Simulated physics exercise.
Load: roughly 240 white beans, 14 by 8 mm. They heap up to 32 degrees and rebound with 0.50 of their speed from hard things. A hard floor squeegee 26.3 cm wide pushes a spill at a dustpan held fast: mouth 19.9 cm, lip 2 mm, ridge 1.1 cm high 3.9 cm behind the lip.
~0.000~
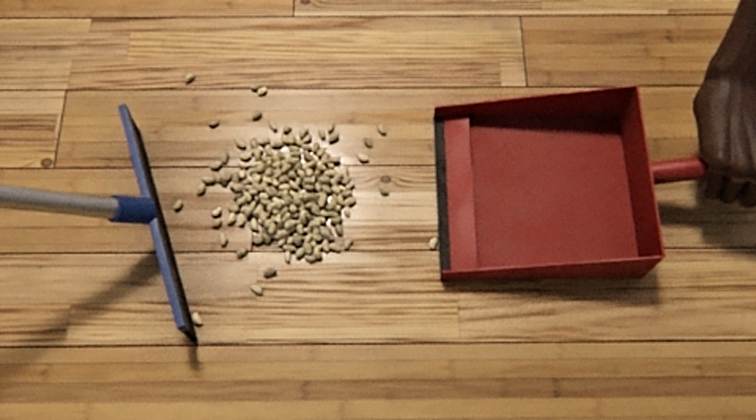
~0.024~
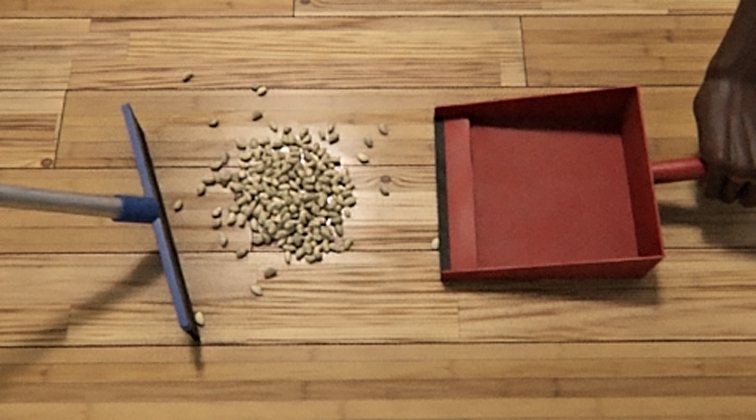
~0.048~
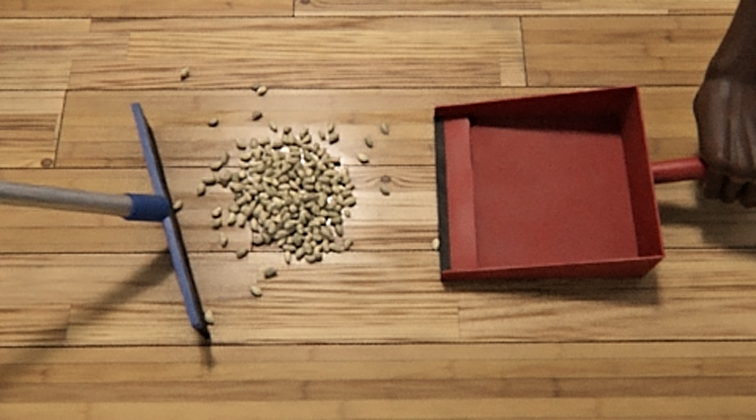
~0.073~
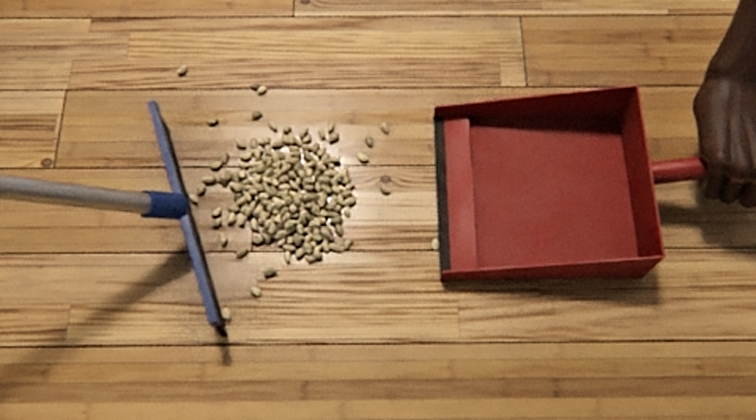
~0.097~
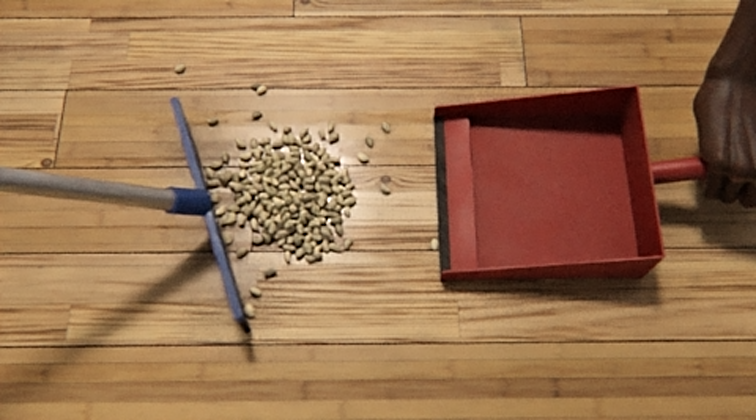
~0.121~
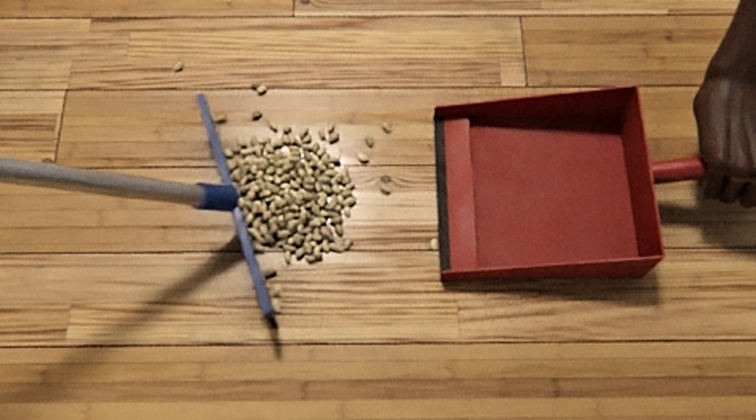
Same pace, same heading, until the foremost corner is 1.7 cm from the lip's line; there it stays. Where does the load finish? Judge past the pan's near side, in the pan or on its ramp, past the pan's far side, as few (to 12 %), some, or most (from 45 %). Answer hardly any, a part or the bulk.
Past the pan's near side: Hardly any; in the pan or on its ramp: A part; past the pan's far side: A part.
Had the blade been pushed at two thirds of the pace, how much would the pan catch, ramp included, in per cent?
It would be near 20 per cent.
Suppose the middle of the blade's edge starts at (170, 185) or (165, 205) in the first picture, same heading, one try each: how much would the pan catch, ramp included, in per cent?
About 45 and 40 per cent.
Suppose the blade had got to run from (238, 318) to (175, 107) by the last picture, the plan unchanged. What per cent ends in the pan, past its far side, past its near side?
Pan 15, far 20, near 0.
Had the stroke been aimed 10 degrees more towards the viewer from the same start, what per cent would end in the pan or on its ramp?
Then about 30 per cent.
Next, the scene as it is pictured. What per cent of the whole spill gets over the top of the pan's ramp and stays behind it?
About 20 per cent.
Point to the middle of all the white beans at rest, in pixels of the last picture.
At about (440, 149).
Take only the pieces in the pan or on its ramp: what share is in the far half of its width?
Some 60 per cent.
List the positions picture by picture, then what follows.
Blade from (183, 326) to (125, 113), moved 0.0 cm, 0 of the pieces shifted so far; middle of the pieces at (288, 189); pan at (551, 194), in the first picture.
Blade from (186, 325) to (129, 112), moved 0.3 cm, 1 of the pieces shifted so far; middle of the pieces at (288, 189), in the second picture.
Blade from (197, 324) to (138, 111), moved 1.4 cm, 2 of the pieces shifted so far; middle of the pieces at (288, 189), in the third picture.
Blade from (215, 321) to (155, 109), moved 3.2 cm, 4 of the pieces shifted so far; middle of the pieces at (288, 189), in the fourth picture.
Blade from (240, 317) to (177, 106), moved 5.6 cm, 10 of the pieces shifted so far; middle of the pieces at (288, 189), in the fifth picture.
Blade from (268, 312) to (203, 102), moved 8.5 cm, 69 of the pieces shifted so far; middle of the pieces at (290, 189); pan at (551, 194). Its pace works out near 1.20 m/s, heading 9 degrees away from the viewer's side, in the sixth picture.
Then, at 0.20 s, middle of the blade 13 cm from the lip; 0 % over the lip, far side 5 %, near side 0 %.
After 0.26 s, middle of the blade 7 cm from the lip; 0 % over the lip, far side 15 %, near side 0 %.
After 0.46 s, middle of the blade 6 cm from the lip; 35 % over the lip, far side 25 %, near side 0 %.
In the end, at 2.8 s, near side 0 %, pan 35 %, far side 25 %, in front of the lip or behind the blade 35 %.
